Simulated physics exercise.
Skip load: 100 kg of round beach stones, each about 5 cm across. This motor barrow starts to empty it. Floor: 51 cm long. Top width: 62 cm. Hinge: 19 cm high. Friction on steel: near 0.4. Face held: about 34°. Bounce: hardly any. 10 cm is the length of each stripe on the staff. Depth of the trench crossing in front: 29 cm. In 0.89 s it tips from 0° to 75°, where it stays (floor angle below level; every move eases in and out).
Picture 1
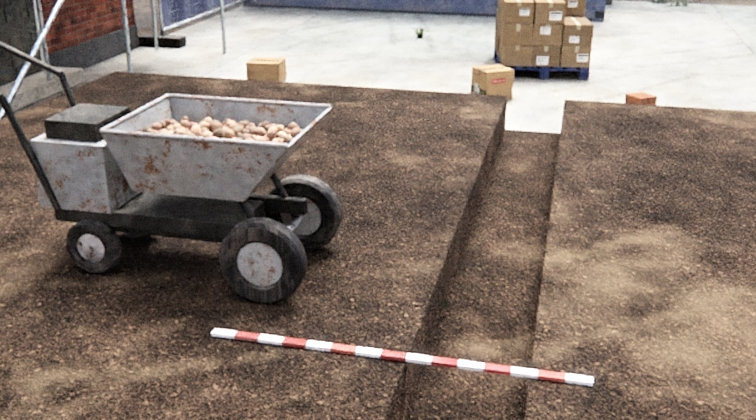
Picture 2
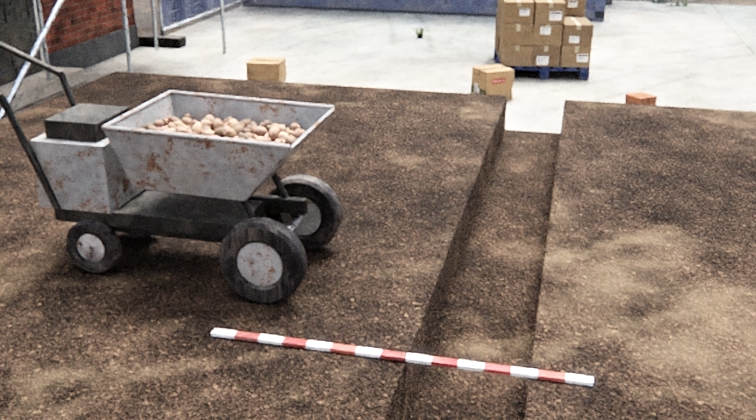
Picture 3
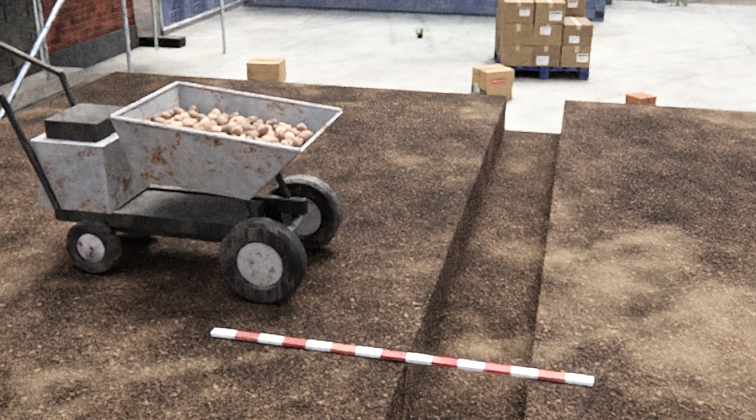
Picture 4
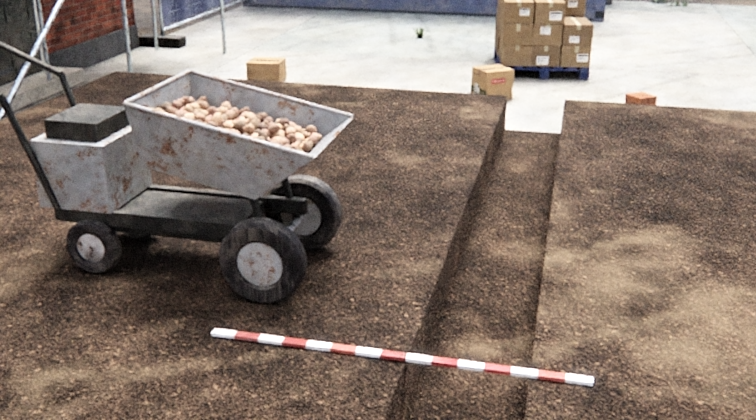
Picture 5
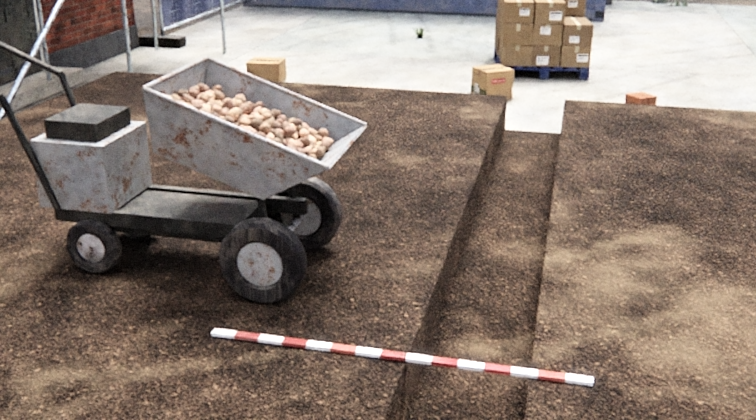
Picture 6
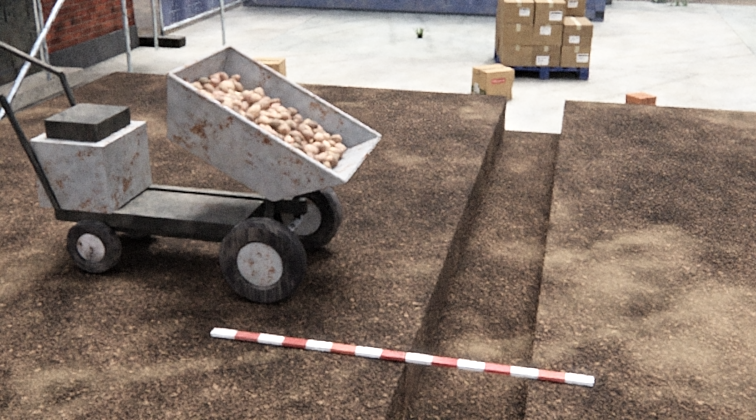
A rusty gray skip full of rounded stones tilted slowly forward on its parked motor barrow, its back end rising and its lip dipping toward the trench on the right, while the stones stayed inside.
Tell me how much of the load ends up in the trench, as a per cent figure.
Some 98 per cent ends up in the trench.
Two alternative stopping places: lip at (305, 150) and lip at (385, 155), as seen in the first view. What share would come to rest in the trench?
Roughly 100 per cent, then 40 per cent.
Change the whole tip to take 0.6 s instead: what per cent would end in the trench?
Near 100 per cent.
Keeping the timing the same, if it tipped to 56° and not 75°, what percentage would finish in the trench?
Share in trench: Approx. 65%.
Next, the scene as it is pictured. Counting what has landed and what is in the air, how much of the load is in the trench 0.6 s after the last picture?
45 per cent or so by then.
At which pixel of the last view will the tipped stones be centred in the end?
Somewhere around (489, 341) in the last picture.
Then, 0.3 s after the last picture the floor is at 64°, 100 % in the skip; the foremost stones are at (388, 224).
Then, 0.6 s after the last picture the floor is at 75°, 45 % in the skip, 8 % short of the trench, 47 % in the trench; the foremost stones are at (500, 346).
Then, 1.0 s after the last picture the floor is at 75°, 4 % in the skip, 5 % short of the trench, 90 % in the trench; the foremost stones are at (530, 344).
Then, 2.9 s after the last picture the floor is at 75°, 0 % in the skip, 2 % short of the trench, 98 % in the trench; the foremost stones are at (531, 342).
